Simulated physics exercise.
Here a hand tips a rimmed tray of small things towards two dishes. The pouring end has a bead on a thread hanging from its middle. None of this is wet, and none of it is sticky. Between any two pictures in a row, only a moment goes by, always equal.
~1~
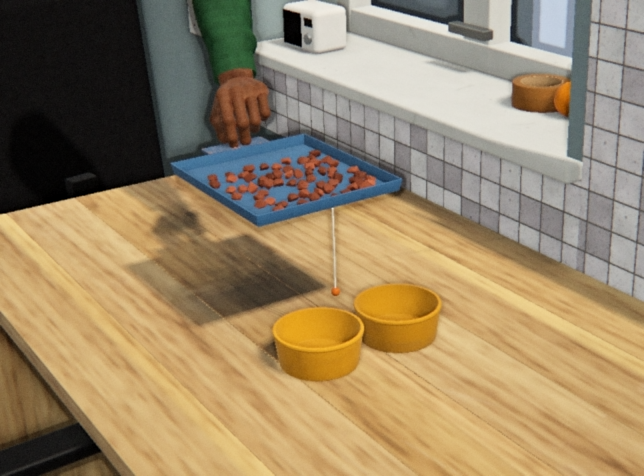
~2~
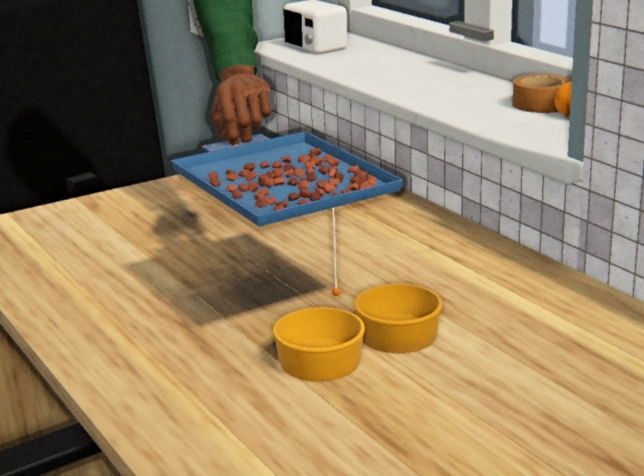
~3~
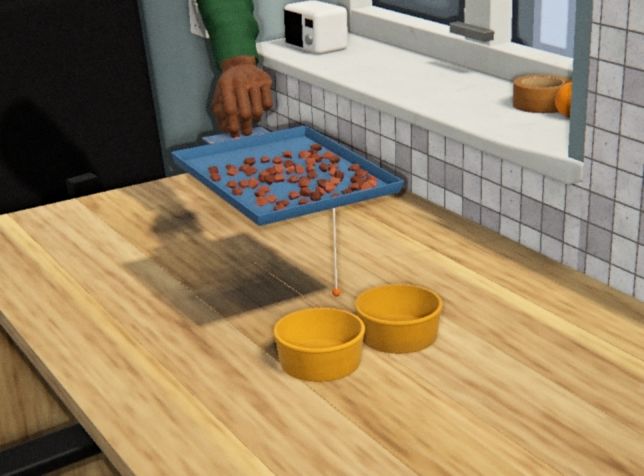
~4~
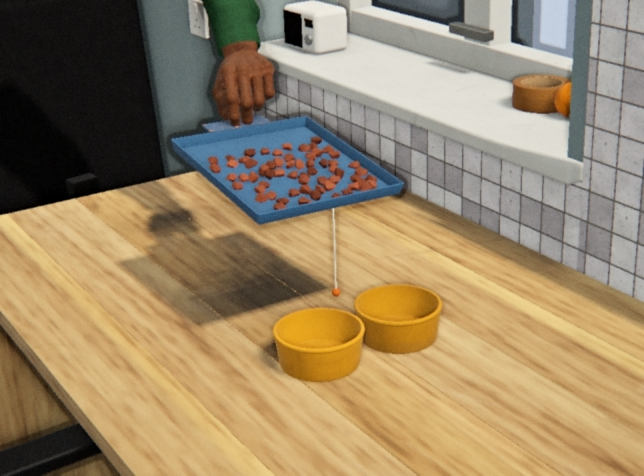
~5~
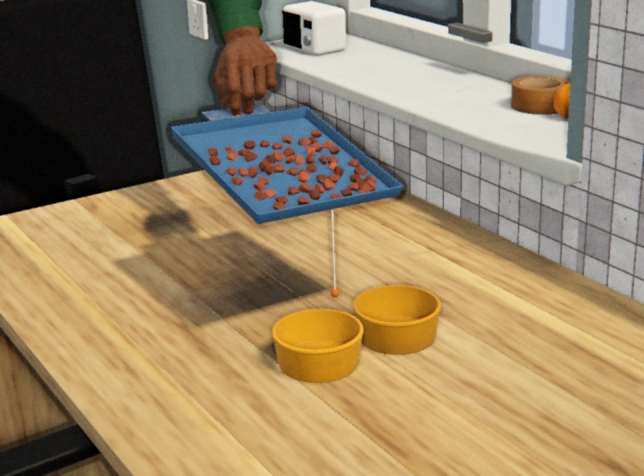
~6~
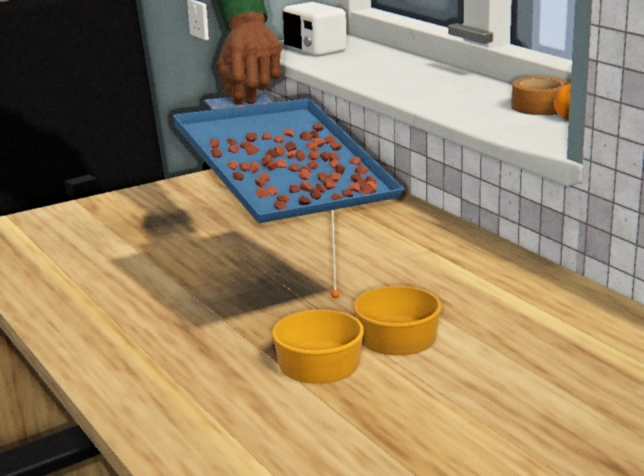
In a kitchen seen from slightly above, a pale wooden table stands beside a tiled wall and a white windowsill. A dark-skinned hand in a green sleeve holds a blue rimmed tray of reddish-brown bits, a bead hanging on a thread beneath its near edge, behind two yellow dishes. The hand slowly raises the tray's far end, then its near edge dips slightly to the right, while the camera stays still.
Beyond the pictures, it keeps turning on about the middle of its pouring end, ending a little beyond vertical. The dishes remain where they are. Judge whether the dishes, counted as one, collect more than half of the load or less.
Counted as one, they collect more than half.
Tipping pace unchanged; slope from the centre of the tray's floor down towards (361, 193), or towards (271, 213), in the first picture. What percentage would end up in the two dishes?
Lab note: Try 1 = 60 %, try 2 = 30 %.
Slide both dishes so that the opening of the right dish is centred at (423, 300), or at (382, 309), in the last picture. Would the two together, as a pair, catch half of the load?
First shift, a majority share; second shift, a majority share.
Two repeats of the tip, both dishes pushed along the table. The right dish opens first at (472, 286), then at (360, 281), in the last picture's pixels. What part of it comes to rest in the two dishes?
Trial 1 about 60 %, trial 2 about 0 %.
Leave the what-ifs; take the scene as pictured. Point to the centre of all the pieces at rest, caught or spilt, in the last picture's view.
Last view, centre at rest - approx. (398, 332).
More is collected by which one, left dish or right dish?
Winner, as observed: The right-positioned one.
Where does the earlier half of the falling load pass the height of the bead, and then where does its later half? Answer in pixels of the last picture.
(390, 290) for the early half, (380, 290) for the late half.
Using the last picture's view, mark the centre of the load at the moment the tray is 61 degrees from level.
Look close to (348, 179) in the last picture.
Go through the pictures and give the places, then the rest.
In the first frame, corners of the pouring end at (258, 215) and (399, 179), level; middle of the load at (291, 183), bits of crushed brick; left dish at (342, 359); right dish at (423, 331); bead on its thread at (335, 292).
In the second frame, corners of the pouring end at (259, 214) and (399, 179), level; middle of the load at (292, 182).
In the third frame, corners of the pouring end at (259, 214) and (400, 181), tipped barely, lowest at the right corner; middle of the load at (292, 180).
In the fourth frame, corners of the pouring end at (260, 213) and (400, 183), tipped a little, lowest at the right corner; middle of the load at (292, 175).
In the fifth frame, corners of the pouring end at (259, 213) and (400, 185), tipped a little, lowest at the right corner; middle of the load at (292, 172).
In the sixth frame, corners of the pouring end at (260, 213) and (400, 188), tipped clearly, lowest at the right corner; middle of the load at (304, 170); left dish at (342, 361); right dish at (422, 334).
Soon after the last picture, tray tipped steeply; nearly all on the tray; a stray few in the air.
A little later, tray tipped right over; about two thirds on the tray; a stray few in the left dish; a small part in the right dish; a stray few outside both; about a quarter in the air.
Later still, tray tipped past a quarter turn; a small part in the left dish; most in the right dish; a small part outside both.
At rest, tray tipped past a quarter turn; a small part in the left dish; most in the right dish; a small part outside both.
